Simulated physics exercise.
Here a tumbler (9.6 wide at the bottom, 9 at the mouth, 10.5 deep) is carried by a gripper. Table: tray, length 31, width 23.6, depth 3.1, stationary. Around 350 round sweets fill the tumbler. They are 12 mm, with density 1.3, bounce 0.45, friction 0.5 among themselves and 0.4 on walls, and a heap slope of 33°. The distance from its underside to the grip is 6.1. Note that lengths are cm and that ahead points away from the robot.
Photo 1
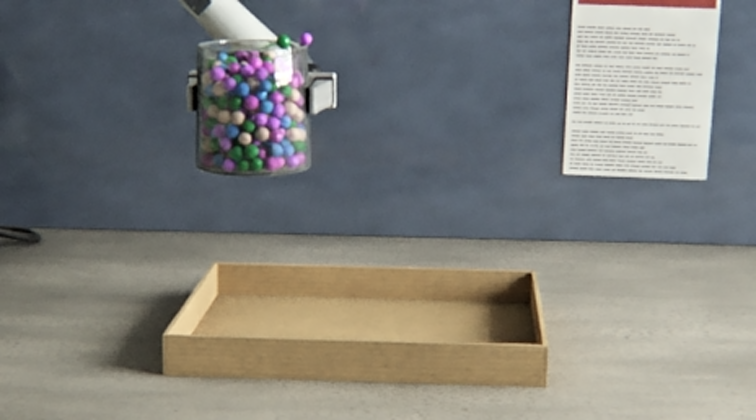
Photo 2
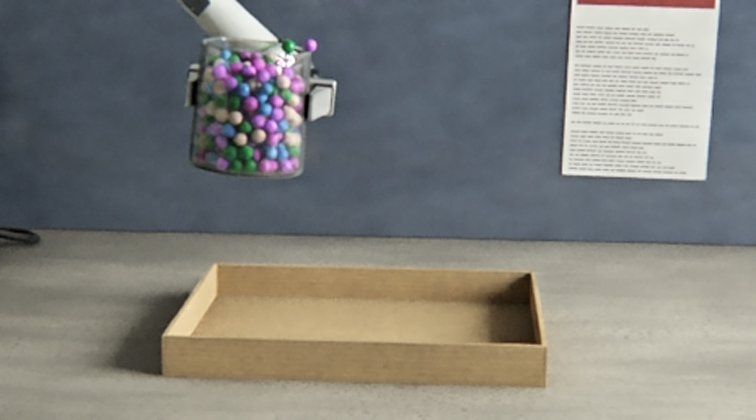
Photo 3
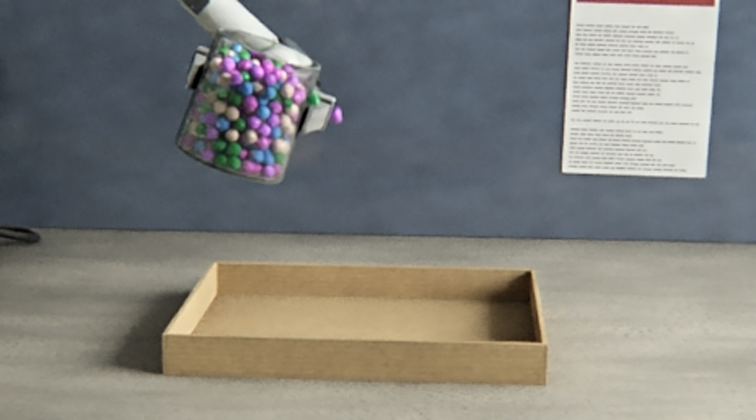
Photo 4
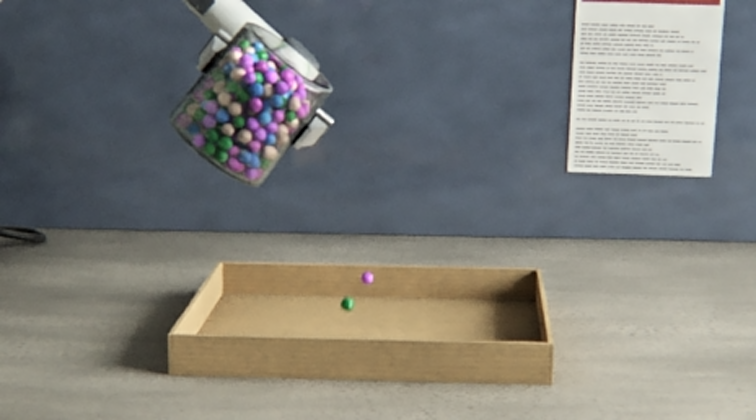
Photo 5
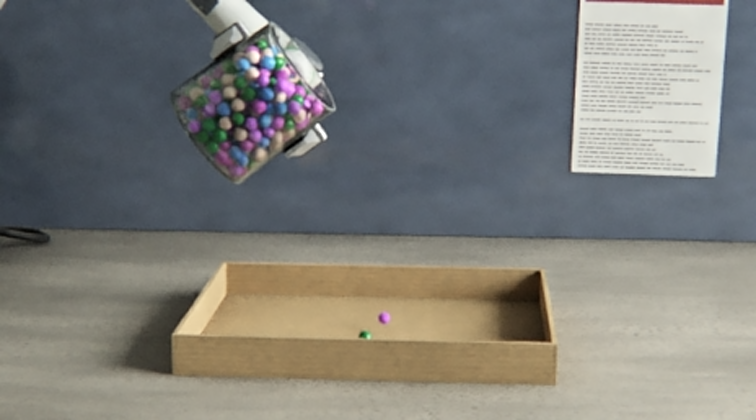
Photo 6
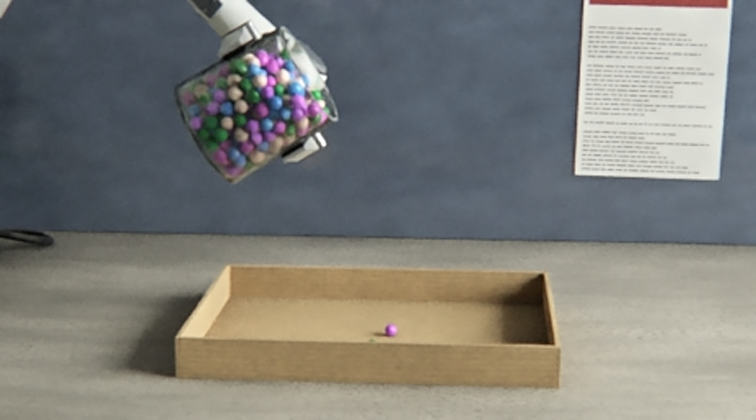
At first a gripper holds a clear tumbler full of small round sweets in several colours upright above an empty wooden tray. The gripper tilts the tumbler steeply to the right, and two sweets, one purple and one green, drop into the tray while the rest stay inside.
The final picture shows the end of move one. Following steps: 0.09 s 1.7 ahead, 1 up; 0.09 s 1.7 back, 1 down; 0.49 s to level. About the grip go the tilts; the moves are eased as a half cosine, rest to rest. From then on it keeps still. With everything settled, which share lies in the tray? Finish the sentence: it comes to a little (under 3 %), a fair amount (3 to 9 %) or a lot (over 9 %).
It comes to a fair amount.
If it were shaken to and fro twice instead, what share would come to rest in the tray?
Roughly 10 in a hundred.
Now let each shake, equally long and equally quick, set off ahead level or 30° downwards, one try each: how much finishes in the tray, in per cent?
5 and 0 %.
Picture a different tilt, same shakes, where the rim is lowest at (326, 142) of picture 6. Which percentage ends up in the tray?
About 25 per cent.
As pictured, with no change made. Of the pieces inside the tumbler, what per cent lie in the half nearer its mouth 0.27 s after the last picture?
Roughly 45 %.
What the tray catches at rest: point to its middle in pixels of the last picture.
Estimated centre at around (423, 329).
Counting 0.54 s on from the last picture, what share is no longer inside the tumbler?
I'd put it at some 5 percent up to then.
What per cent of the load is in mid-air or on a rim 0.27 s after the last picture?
Roughly 3 percent.
Then, 0.27 s on, tilted 54° forward, highest piece 24 above the table; 335 in the tumbler, 3 in the tray, 12 in flight or on a rim.
Then, 0.54 s on, tilted 10° forward, highest piece 26 above the table; 329 in the tumbler, 19 in the tray, 2 in flight or on a rim.
Then, 0.87 s on, level, highest piece 26 above the table; 329 in the tumbler, 21 in the tray.
Then, 1.92 s on, level, highest piece 26 above the table; 329 in the tumbler, 21 in the tray.
In the end, 329 in the tumbler, 21 in the tray. That is 6 % in the tray.
